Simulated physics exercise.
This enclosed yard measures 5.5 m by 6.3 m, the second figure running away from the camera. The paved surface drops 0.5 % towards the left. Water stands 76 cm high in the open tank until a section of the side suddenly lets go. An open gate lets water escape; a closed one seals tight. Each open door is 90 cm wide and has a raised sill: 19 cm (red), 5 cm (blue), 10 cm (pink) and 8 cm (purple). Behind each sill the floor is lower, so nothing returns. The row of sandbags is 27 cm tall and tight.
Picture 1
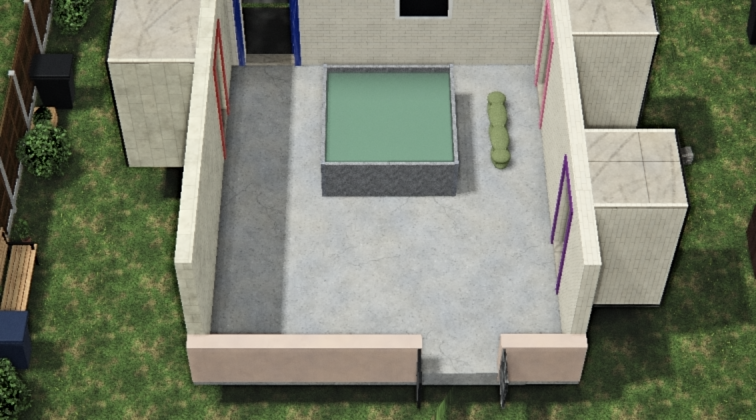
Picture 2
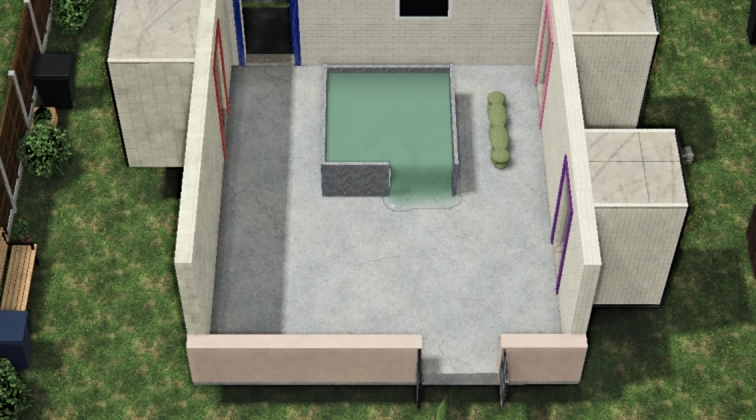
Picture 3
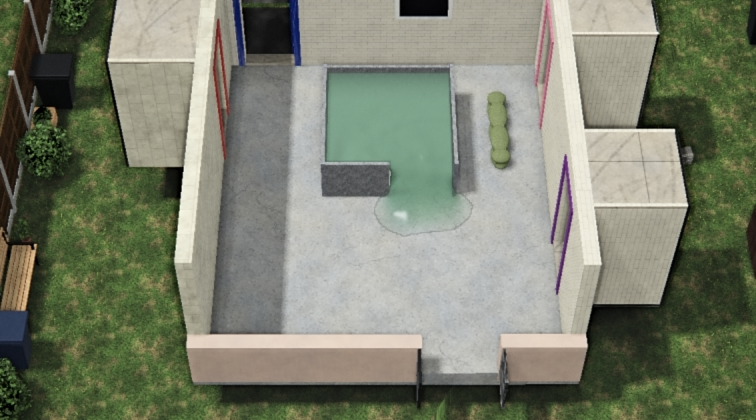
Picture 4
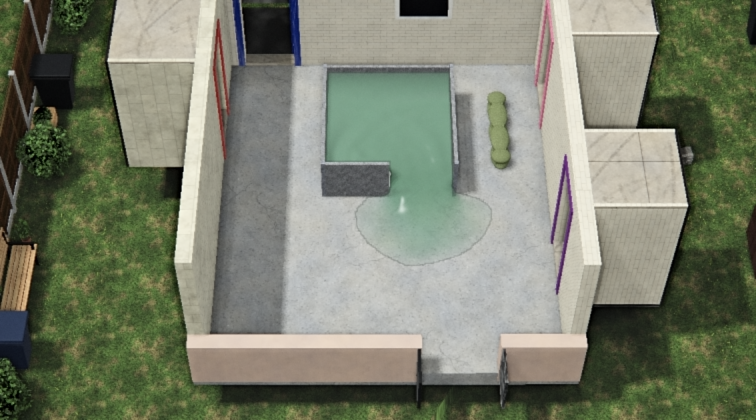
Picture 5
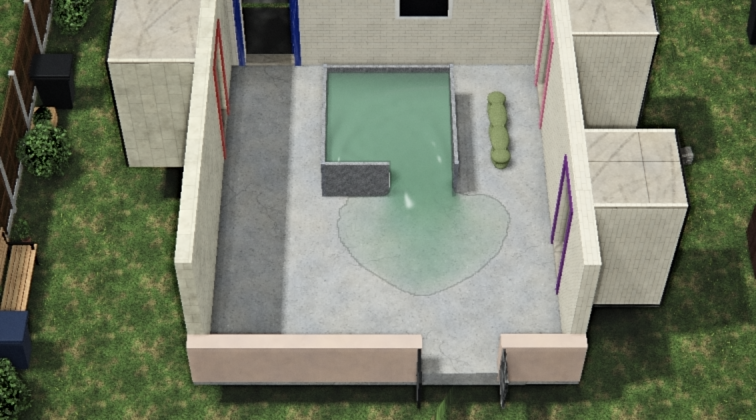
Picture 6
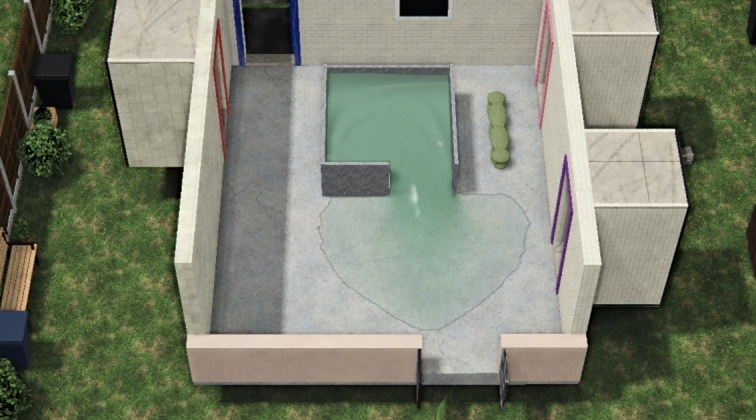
At the start, a raised open tank of green water stands whole and still in a walled, paved yard. Part of its near wall disappears on the right side, and water pours through the gap, spreading over the pale paving in a widening, rounded sheet that extends close to the pink front wall.
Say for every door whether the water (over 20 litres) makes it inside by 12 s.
Within that time: At the red door it does not reach the limit; at the blue door it passes the limit; at the pink door it does not reach the limit; at the purple door it passes the limit.
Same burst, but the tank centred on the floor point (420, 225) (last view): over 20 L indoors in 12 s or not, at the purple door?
Against that limit: Purple below.
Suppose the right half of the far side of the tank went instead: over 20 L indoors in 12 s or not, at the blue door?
Against that limit: Blue past it.
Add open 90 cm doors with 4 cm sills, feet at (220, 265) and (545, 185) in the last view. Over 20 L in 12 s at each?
In turn: Past it, below.
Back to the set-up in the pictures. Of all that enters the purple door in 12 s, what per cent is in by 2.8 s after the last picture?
Some 50 per cent by then.
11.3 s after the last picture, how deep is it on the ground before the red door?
Some 8.5 cm.
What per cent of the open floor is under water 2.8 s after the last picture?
Some 50 per cent of it.
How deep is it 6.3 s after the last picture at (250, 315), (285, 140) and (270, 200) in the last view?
About 12, 4 and 4 cm.
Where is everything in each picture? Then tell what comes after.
In the first picture, the open tank at (389, 117) is whole and still, 76 cm deep.
In the second picture, the front is at (456, 202), 0.6 m from the gap at (421, 185); 0.2 m2 of floor is under water; 76 cm left at the back of the open tank.
In the third picture, the front is at (392, 228), 0.9 m from the gap at (421, 185); 0.9 m2 of floor is under water; 76 cm left at the back of the open tank.
In the fourth picture, the front is at (404, 260), 1.4 m from the gap at (421, 186); 2.2 m2 of floor is under water; 76 cm left at the back of the open tank.
In the fifth picture, the front is at (416, 290), 2.0 m from the gap at (421, 186); 3.9 m2 of floor is under water; 75 cm left at the back of the open tank.
In the sixth picture, the front is at (439, 324), 2.7 m from the gap at (421, 186); 5.9 m2 of floor is under water; 66 cm left at the back of the open tank.
Then, 0.7 s after the last picture water covers 40 % of the floor and is deepest (38 cm) near (435, 205); red door not reached, blue door not reached, pink door not reached, purple door 11 cm at the sill, 0 L in.
Then, 1.5 s after the last picture water covers 40 % of the floor and is deepest (40 cm) near (556, 359); red door not reached, blue door not reached, pink door not reached, purple door 15 cm at the sill, 26 L in.
Then, 2.8 s after the last picture water covers 50 % of the floor and is deepest (26 cm) near (429, 350); red door not reached, blue door not reached, pink door not reached, purple door 14 cm at the sill, 55 L in.
Then, 6.3 s after the last picture water covers 85 % of the floor and is deepest (14 cm) near (209, 361); red door 4 cm at the sill, 0 L in, blue door 9 cm at the sill, 6 L in, pink door 3 cm at the sill, 0 L in, purple door 11 cm at the sill, 99 L in.
Then, 11.3 s after the last picture water covers 95 % of the floor and is deepest (10 cm) near (221, 361); red door 9 cm at the sill, 0 L in, blue door 10 cm at the sill, 85 L in, pink door 6 cm at the sill, 0 L in, purple door 5 cm at the sill, 106 L in.
